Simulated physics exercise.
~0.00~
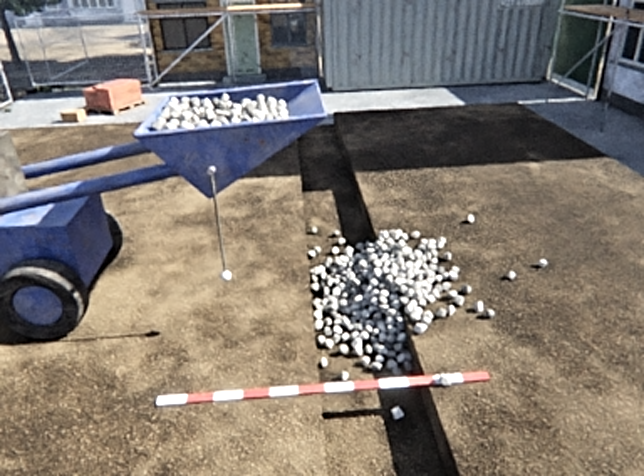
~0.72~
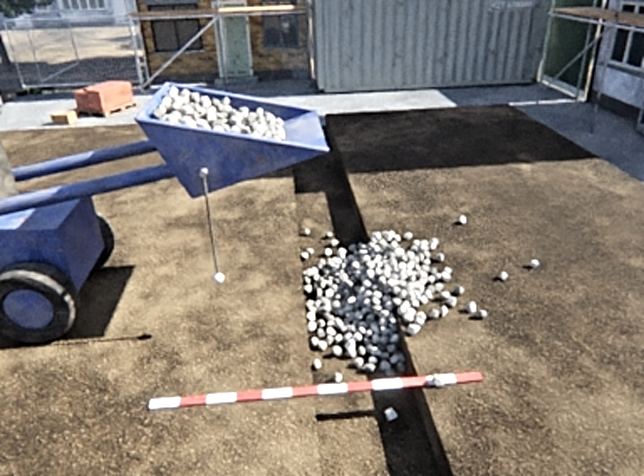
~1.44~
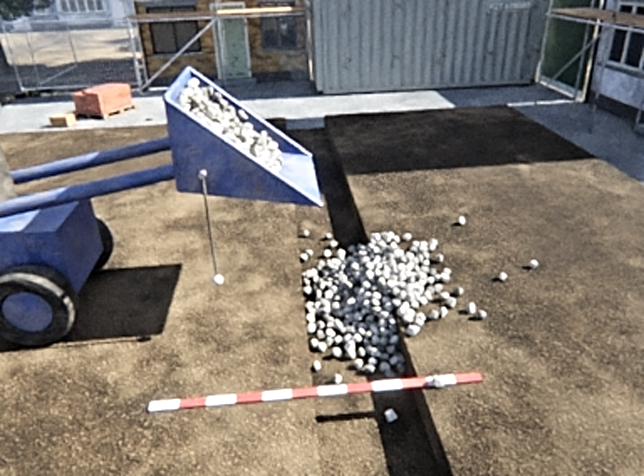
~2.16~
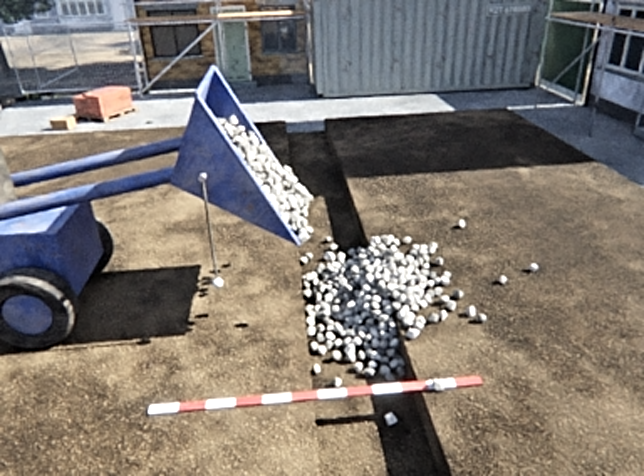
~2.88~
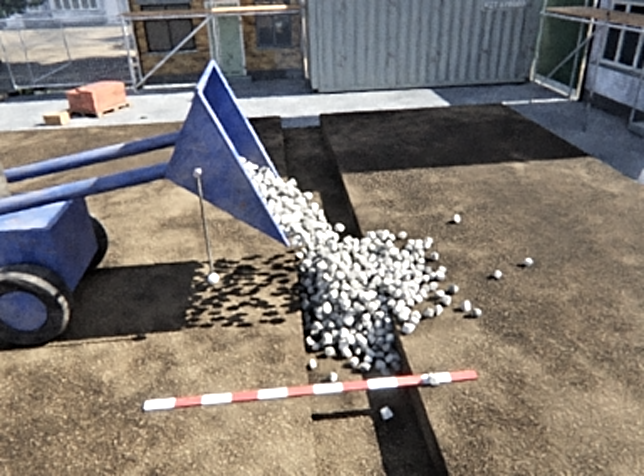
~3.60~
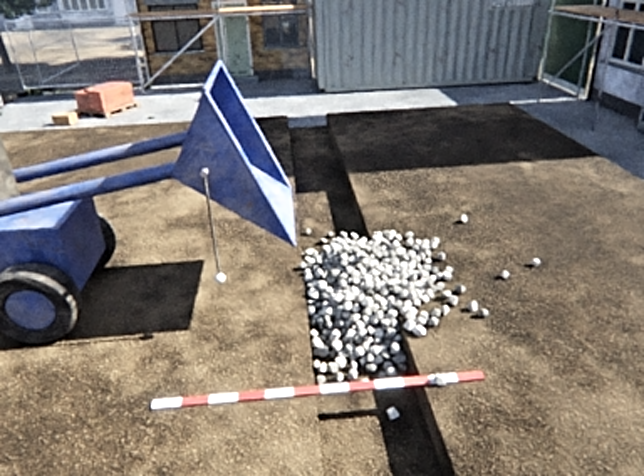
In this clip, a blue loader's raised bucket of pale stones tips forward to the right, and the stones slide out onto a loose pile lying across a dark trench behind a red and white staff, until the tilted bucket is empty and holds still.
